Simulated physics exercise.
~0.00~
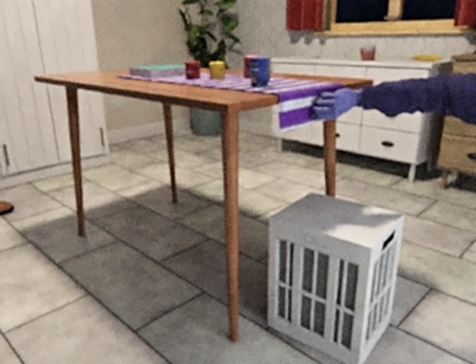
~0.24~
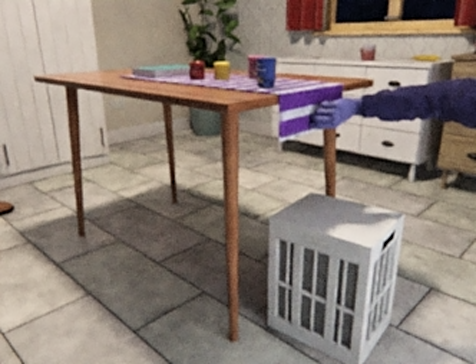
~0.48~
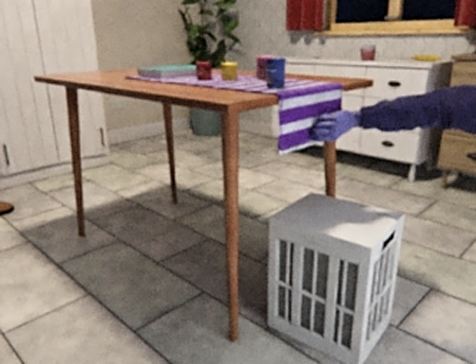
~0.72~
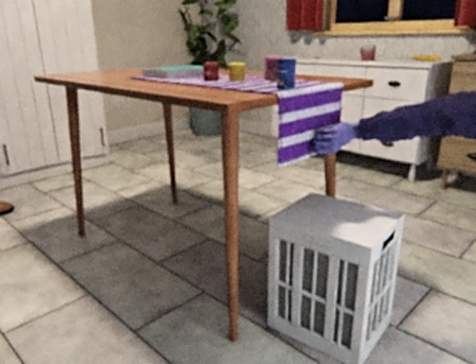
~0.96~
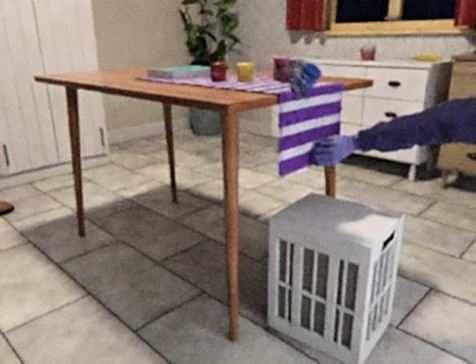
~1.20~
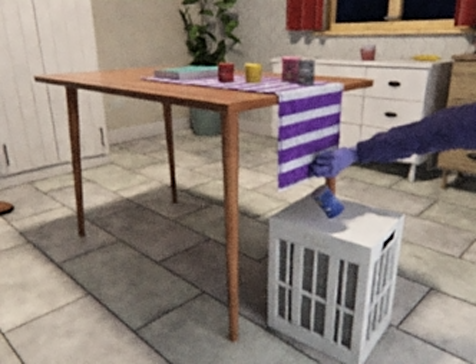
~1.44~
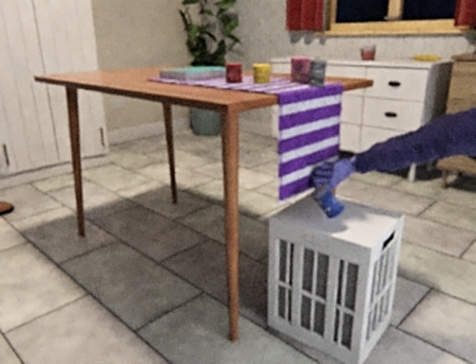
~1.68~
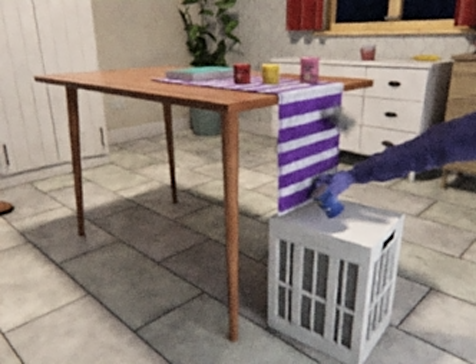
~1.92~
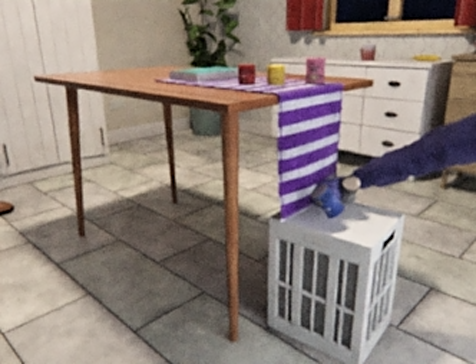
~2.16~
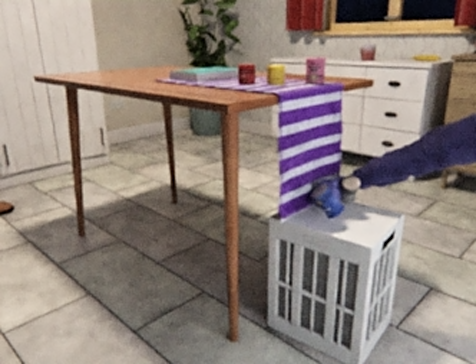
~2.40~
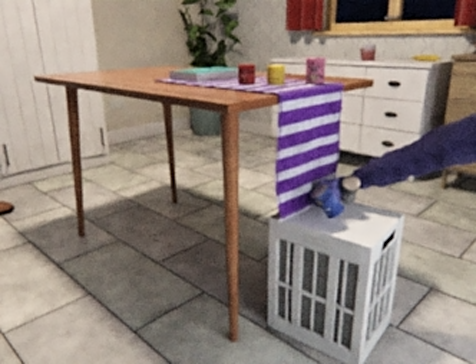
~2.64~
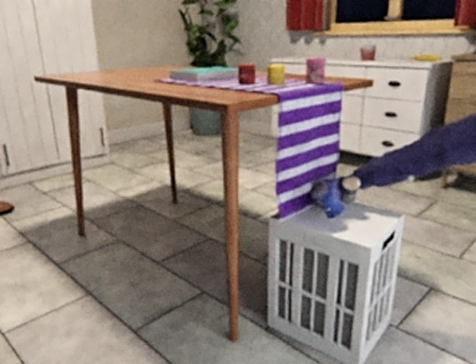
Purple striped cloth being pulled down off a wooden table by a gloved hand, carrying two cans over the edge.
